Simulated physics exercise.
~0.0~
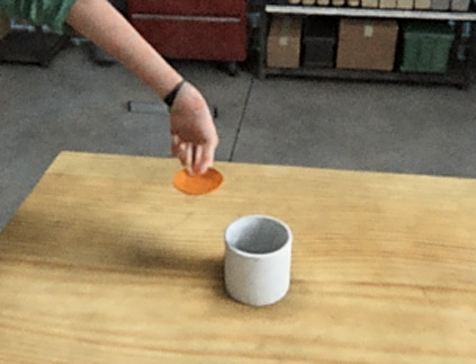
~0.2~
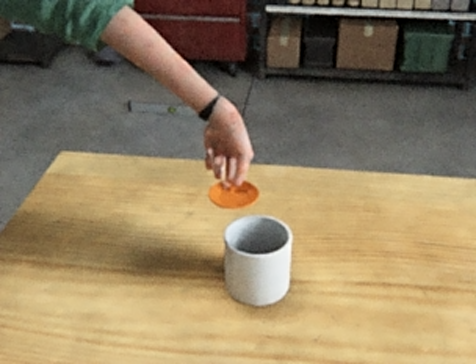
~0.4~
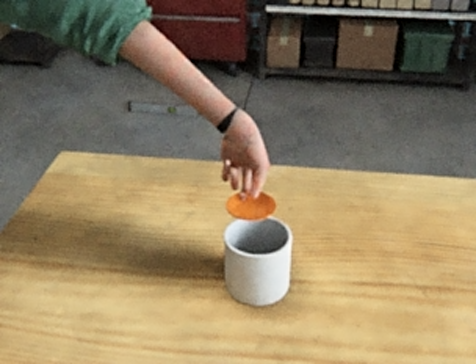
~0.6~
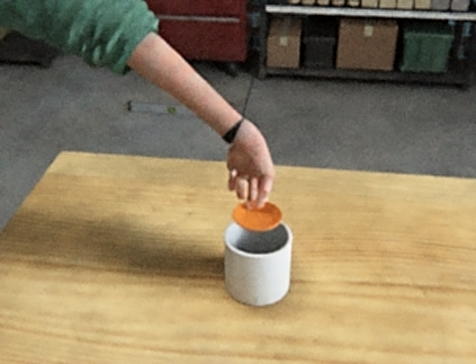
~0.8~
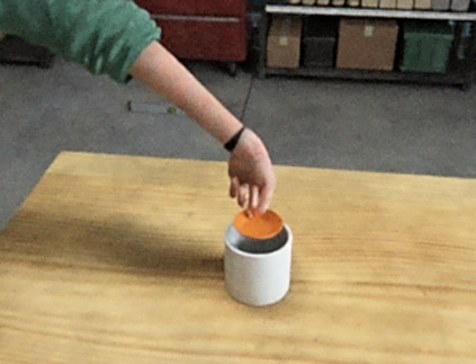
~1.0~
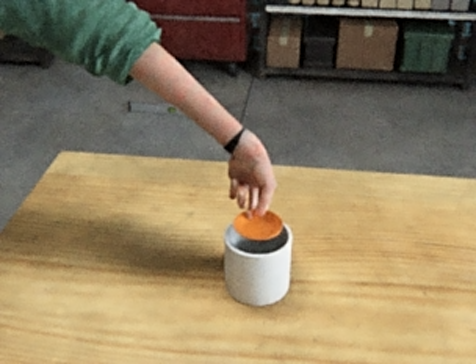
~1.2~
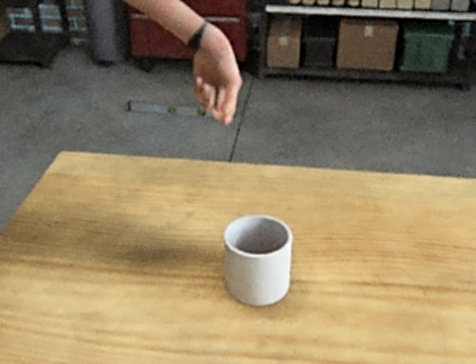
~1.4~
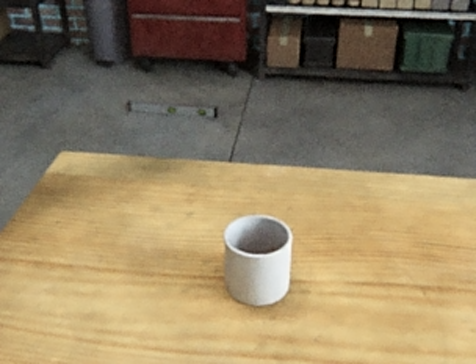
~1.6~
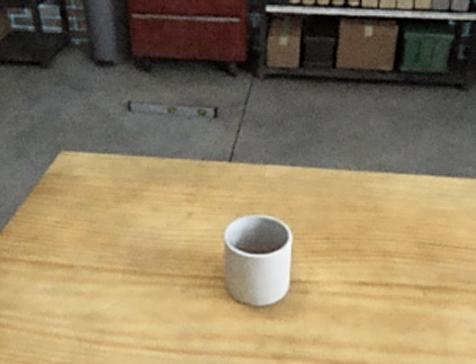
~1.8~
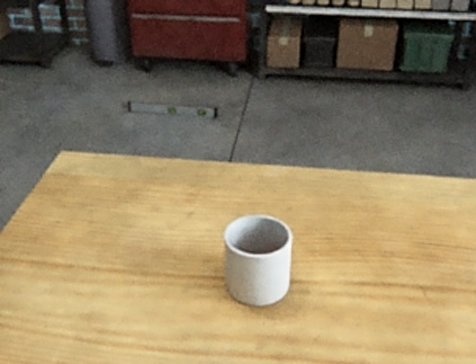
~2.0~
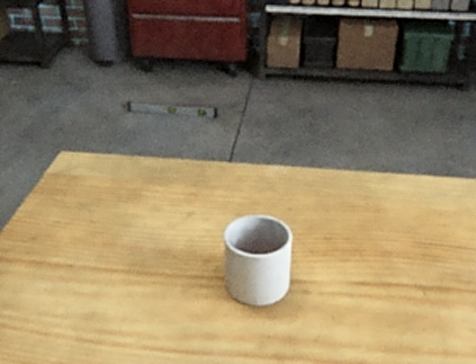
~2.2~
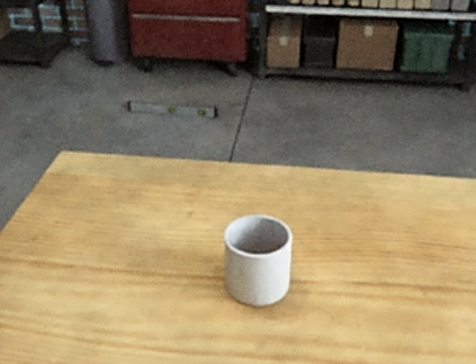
The footage shows a hand carrying an orange saucer rightward and down over a pale, open beaker on a wooden table, then letting go and drawing back. The saucer drops inside, out of sight, and the beaker stays standing alone in place.
